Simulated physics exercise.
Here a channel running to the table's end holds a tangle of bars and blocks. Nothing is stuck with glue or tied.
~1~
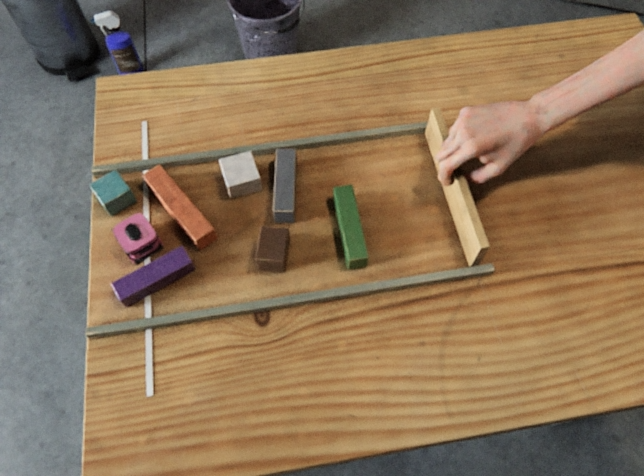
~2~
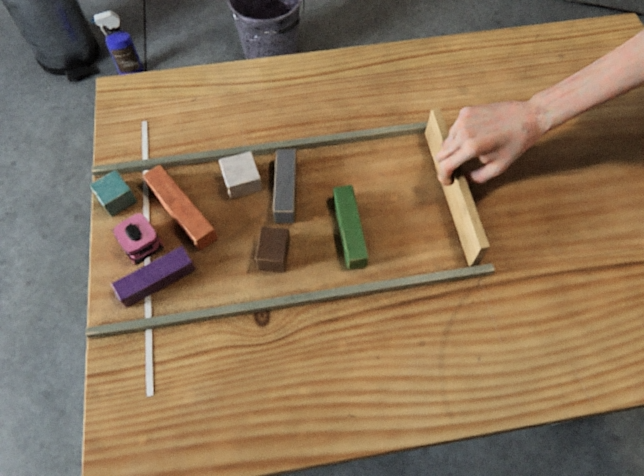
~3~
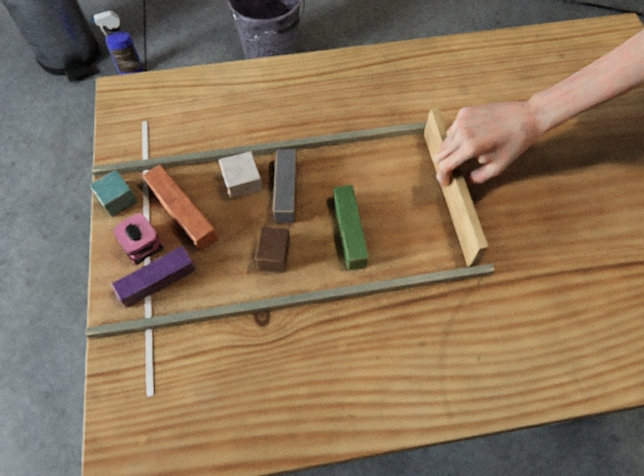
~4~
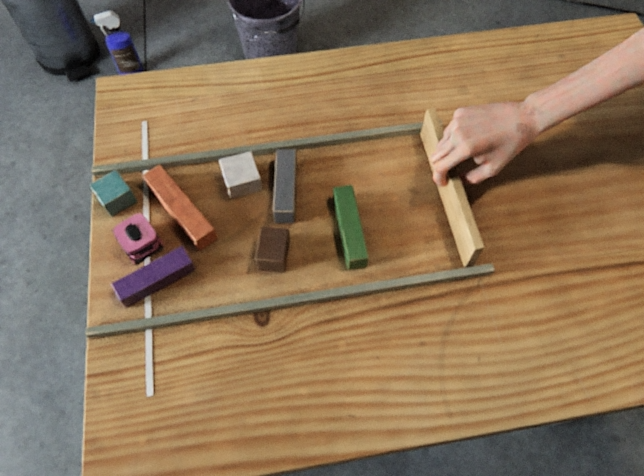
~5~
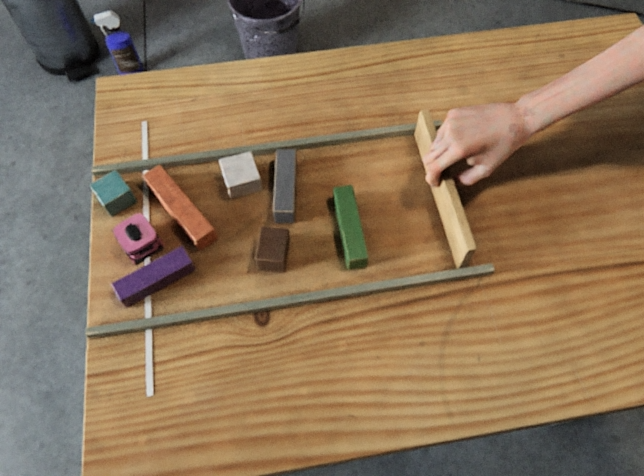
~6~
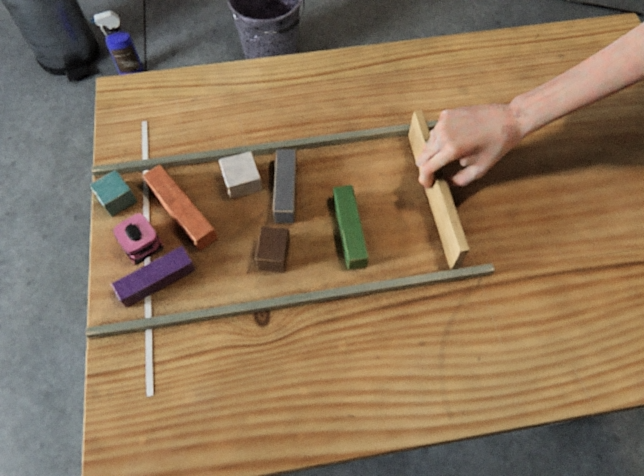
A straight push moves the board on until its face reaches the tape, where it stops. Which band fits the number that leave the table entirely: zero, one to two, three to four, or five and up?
The band is three to four.
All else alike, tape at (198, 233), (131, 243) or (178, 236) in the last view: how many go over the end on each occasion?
In order: 0, 5 and 1.
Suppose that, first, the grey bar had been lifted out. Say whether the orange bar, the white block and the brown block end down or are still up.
As for the orange bar, it is retained; the white block is retained; the brown block is retained.
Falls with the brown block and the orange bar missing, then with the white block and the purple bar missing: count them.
Result, first then second: 1, 2.
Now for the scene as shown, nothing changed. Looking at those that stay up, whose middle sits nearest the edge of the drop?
That would be the white block.
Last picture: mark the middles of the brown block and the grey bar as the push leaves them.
Same order as the question: First (109, 276), second (120, 206).
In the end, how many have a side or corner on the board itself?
It touches 2.
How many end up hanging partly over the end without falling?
The total would be 1.
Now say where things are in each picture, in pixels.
Turquoise block (114, 193); pink case (138, 238); purple bar (155, 276); board (454, 184); tape (147, 240), in the first picture.
Pink case (138, 239); brown block (273, 250), in the second picture.
Purple bar (155, 276); green bar (350, 227), in the third picture.
Turquoise block (114, 193); board (449, 185), in the fourth picture.
Pink case (138, 239); white block (241, 175), in the fifth picture.
Turquoise block (114, 193); pink case (138, 239); purple bar (155, 276); board (436, 187); tape (147, 240), in the sixth picture.
A little later, none off yet; turquoise block at rest near (114, 193); pink case at rest near (138, 239); purple bar at rest near (155, 276).
When it is over, the number that fall off is three or four; down, orange bar, purple bar, pink case and turquoise block.
